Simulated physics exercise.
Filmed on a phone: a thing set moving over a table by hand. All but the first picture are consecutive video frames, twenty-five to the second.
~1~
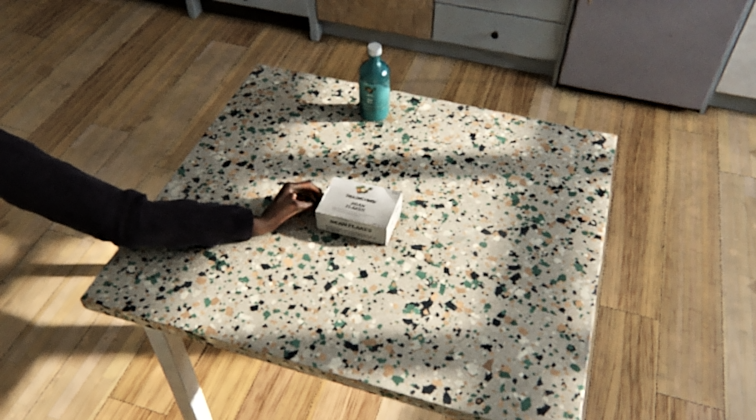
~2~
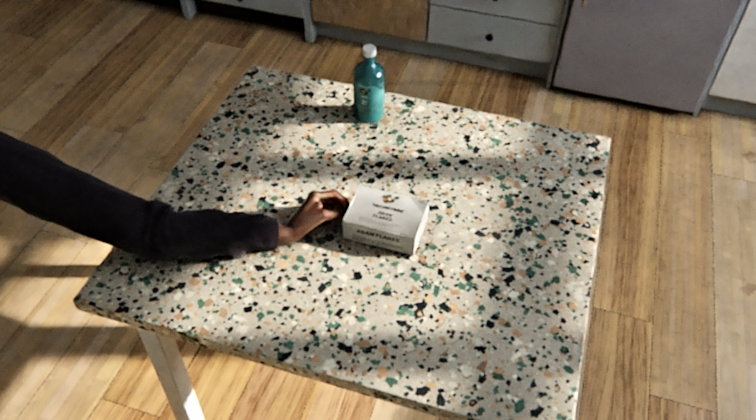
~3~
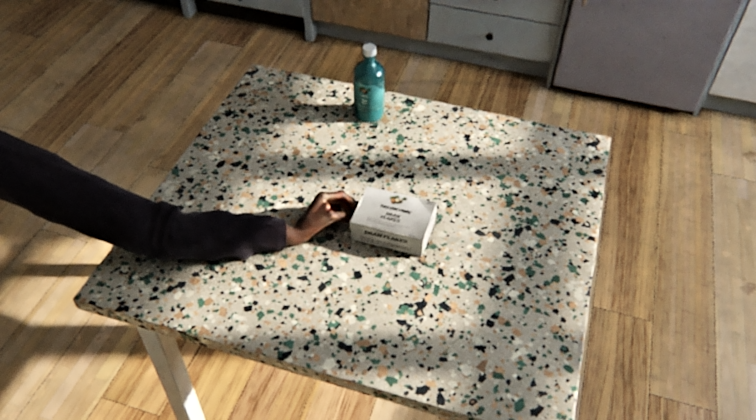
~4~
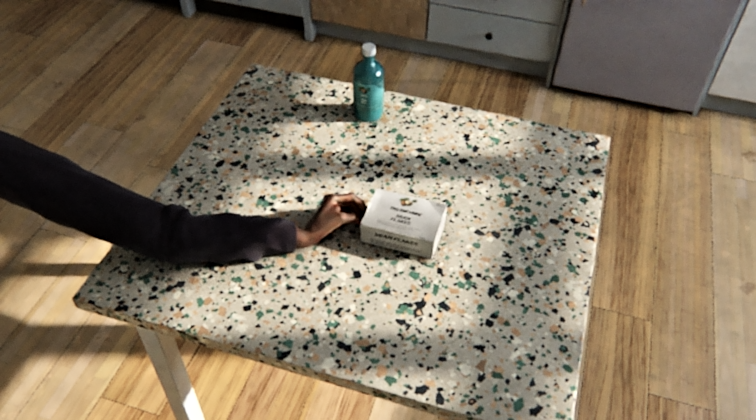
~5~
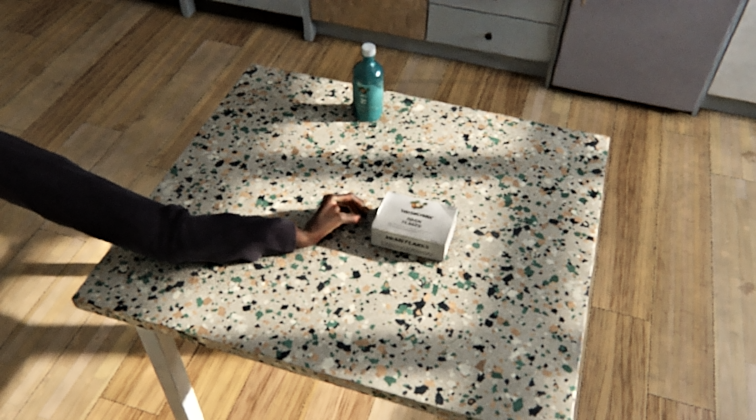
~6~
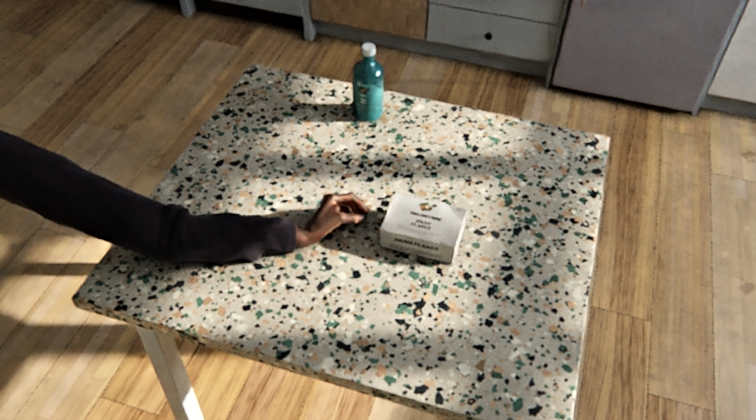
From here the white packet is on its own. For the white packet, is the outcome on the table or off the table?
The white packet is still on the table.
Then, 0.10 s on from there, white packet shifted a little near (436, 231).
Then, 0.50 s on from there, white packet resting near (435, 230).
In the end, moved from the start, white packet. At the end, from the last picture's camera, white packet near (437, 231).
